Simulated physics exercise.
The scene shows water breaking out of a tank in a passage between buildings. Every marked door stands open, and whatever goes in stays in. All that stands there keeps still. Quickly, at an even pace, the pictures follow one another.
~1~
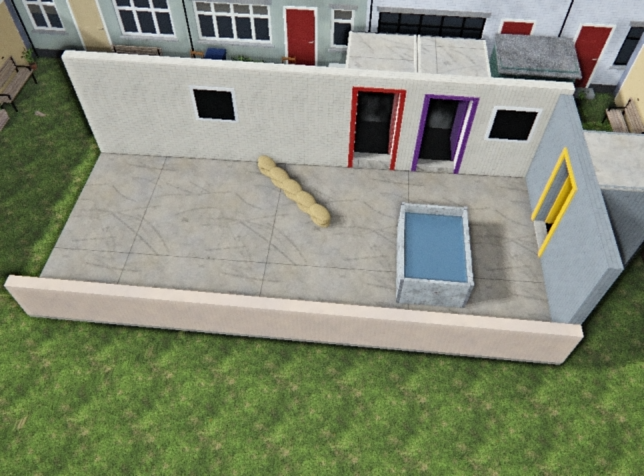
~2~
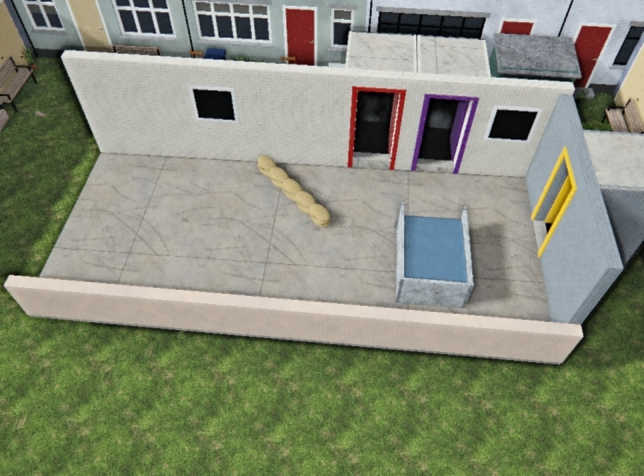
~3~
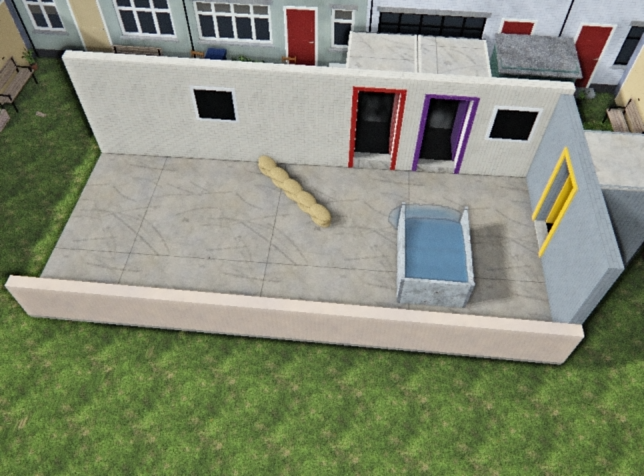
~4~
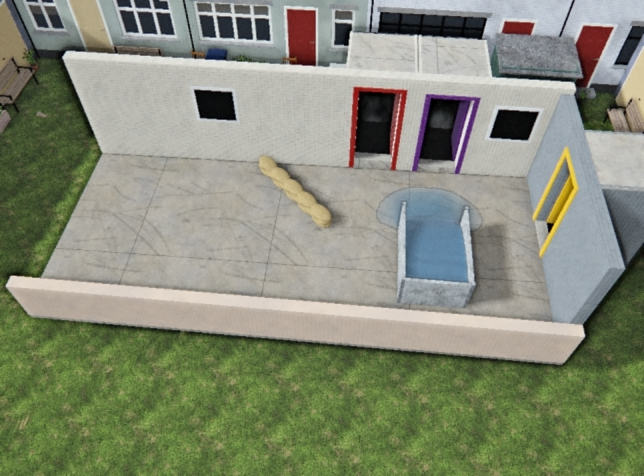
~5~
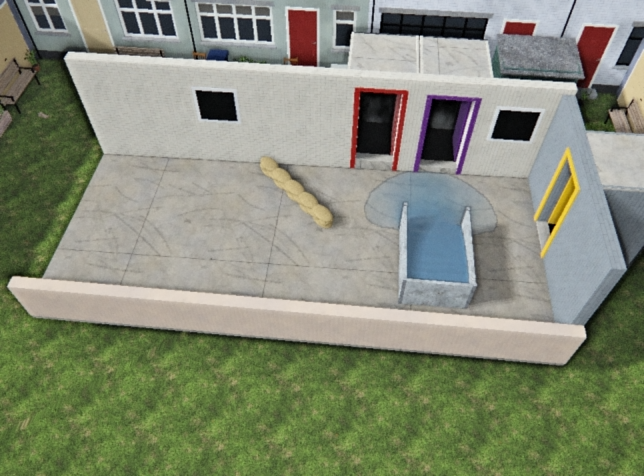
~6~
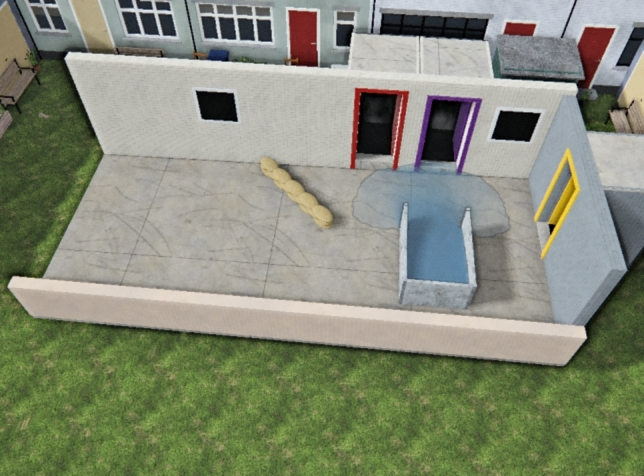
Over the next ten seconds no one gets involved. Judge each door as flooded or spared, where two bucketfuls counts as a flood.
The purple door is flooded, the red door is spared, the yellow door is spared.
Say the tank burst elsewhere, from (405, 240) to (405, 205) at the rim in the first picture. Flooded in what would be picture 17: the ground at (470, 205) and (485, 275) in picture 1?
Untouched, then untouched.
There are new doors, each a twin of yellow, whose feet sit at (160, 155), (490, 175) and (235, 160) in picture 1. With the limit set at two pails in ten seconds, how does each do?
Well, the first one doesn't reach it, the next overshoots, and the last doesn't reach it.
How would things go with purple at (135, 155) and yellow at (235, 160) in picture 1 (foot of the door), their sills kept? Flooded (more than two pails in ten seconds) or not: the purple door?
Purple: Falls short.
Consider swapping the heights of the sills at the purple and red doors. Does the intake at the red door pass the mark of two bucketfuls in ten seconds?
My call is that red crosses the threshold.
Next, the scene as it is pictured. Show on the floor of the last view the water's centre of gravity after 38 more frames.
The centre of mass sits at about (390, 223).
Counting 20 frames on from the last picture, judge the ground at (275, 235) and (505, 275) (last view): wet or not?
Point one: Unflooded. Point two: Swamped.
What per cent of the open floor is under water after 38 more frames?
It comes to 45 per cent.
A moment on, water covers 15 % of the floor; the purple door over two buckets in, the red door wet at the sill, nothing in, the yellow door not reached.
Next, water covers 20 % of the floor; the purple door far over two buckets in, the red door wet at the sill, nothing in, the yellow door wet at the sill, nothing in.
Then, water covers 40 % of the floor; the purple door far over two buckets in, the red door wet at the sill, nothing in, the yellow door under two buckets in.
Later, water covers 45 % of the floor; the purple door far over two buckets in, the red door wet at the sill, nothing in, the yellow door under two buckets in.
In the end, water covers 60 % of the floor; the purple door far over two buckets in, the red door wet at the sill, nothing in, the yellow door under two buckets in.
